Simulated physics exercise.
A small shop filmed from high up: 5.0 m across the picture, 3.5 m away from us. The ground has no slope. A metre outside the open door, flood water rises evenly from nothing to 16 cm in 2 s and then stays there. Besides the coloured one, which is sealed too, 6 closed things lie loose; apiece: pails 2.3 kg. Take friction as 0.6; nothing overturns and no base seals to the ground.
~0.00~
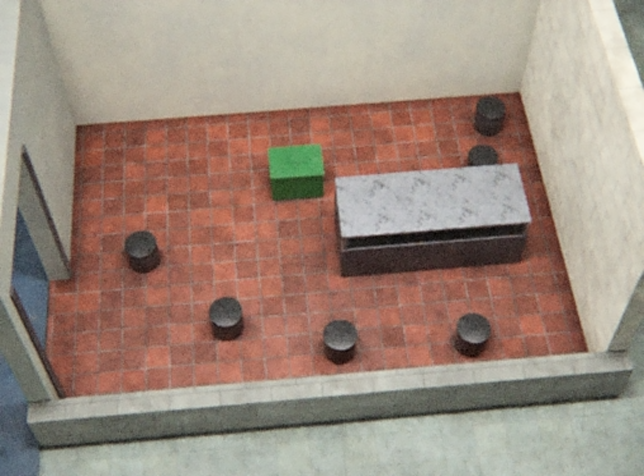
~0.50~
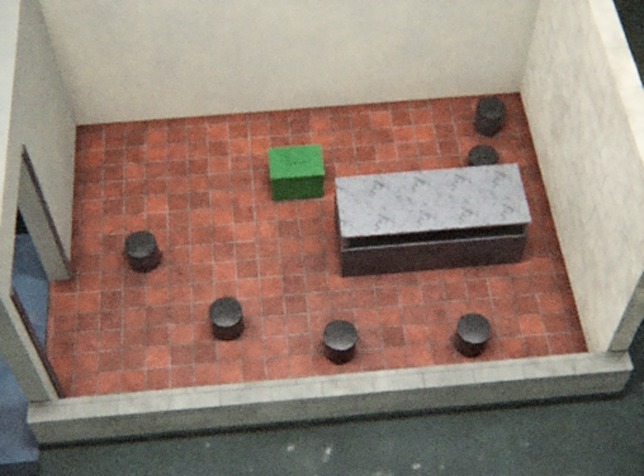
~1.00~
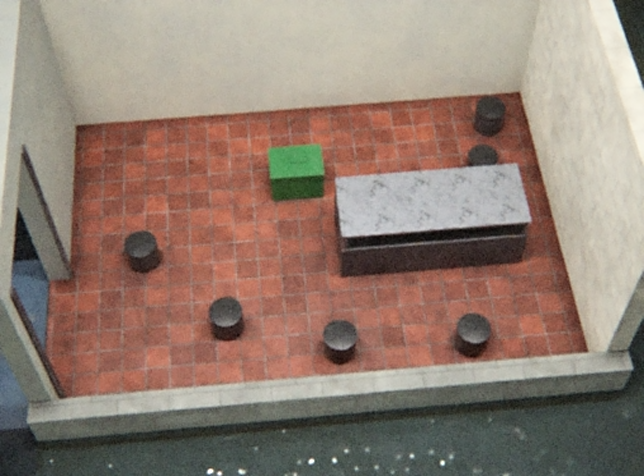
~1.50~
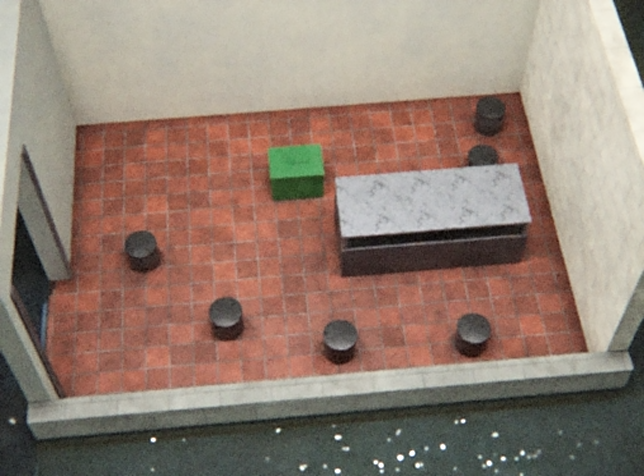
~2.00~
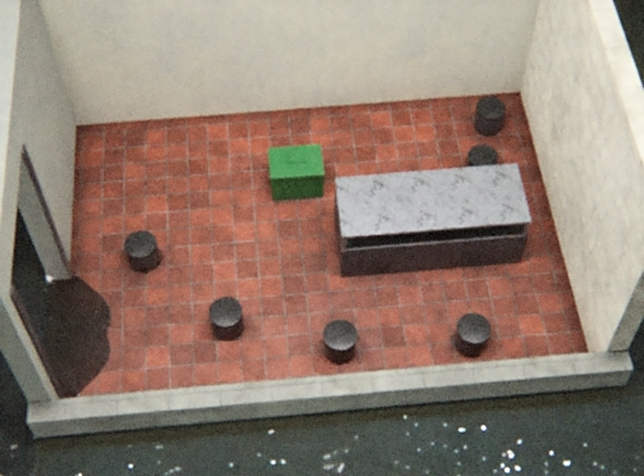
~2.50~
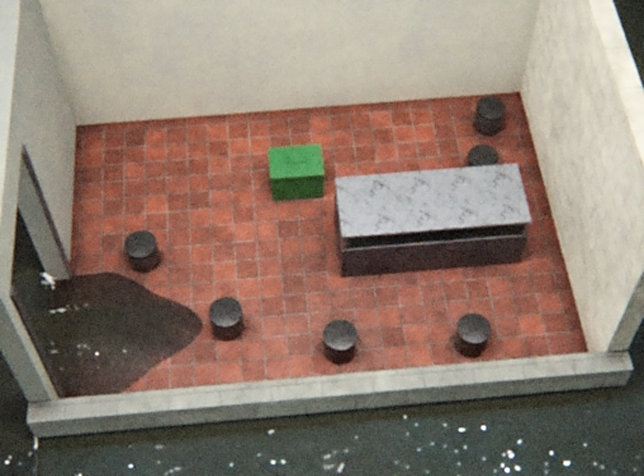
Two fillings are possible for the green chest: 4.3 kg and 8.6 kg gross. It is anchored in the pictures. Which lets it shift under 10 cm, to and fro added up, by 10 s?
Verdict: Neither weight holds it.
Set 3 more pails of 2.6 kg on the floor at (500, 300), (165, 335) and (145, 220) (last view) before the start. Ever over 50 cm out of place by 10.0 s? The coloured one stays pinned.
In that order: Past it, past it, under.
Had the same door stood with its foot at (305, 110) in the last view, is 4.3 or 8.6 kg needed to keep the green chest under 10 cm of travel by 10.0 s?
In that case neither weight holds it.
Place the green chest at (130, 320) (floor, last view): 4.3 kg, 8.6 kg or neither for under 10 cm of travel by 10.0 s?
Neither is enough.
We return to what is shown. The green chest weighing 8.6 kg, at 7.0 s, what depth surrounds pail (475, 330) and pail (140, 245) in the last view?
About 10 and 2 cm.
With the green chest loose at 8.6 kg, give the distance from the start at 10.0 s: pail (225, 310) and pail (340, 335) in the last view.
In turn: 400 cm, 200 cm.
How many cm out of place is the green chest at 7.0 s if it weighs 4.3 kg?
About 80 cm.
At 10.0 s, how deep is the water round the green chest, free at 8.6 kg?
About 6 cm.
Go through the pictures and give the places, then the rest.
The first frame shows the green chest at (296, 161) rests on the ground; 0.0 m2 under water; 0 of 7 have shifted.
The second frame shows the green chest at (296, 161) rests on the ground; water covers 0.0 m2; 0 of 7 have shifted.
The third frame shows the green chest at (296, 161), on the bottom; 0.0 m2 under water; 0 of 7 have shifted.
The fourth frame shows the green chest at (296, 161) rests on the ground; water covers 0.0 m2; 0 of 7 have shifted.
The fifth frame shows the green chest at (296, 161) rests on the ground; 0.4 m2 under water; 0 of 7 have shifted.
The sixth frame shows the green chest at (296, 161) rests on the ground; 1.2 m2 under water; 0 of 7 have shifted.
After 3.5 s the green chest would be 0 cm from its start with 4.3 kg and 0 cm from its start with 8.6 kg; 0 cm of water round it then.
After 4.5 s the green chest would be 2 cm from its start with 4.3 kg and 0 cm from its start with 8.6 kg; 3 cm of water round it then.
After 7.0 s the green chest would be 83 cm from its start with 4.3 kg and 42 cm from its start with 8.6 kg; 3 cm of water round it then.
After 10.0 s the green chest would be 95 cm from its start with 4.3 kg and 86 cm from its start with 8.6 kg; 6 cm of water round it then.
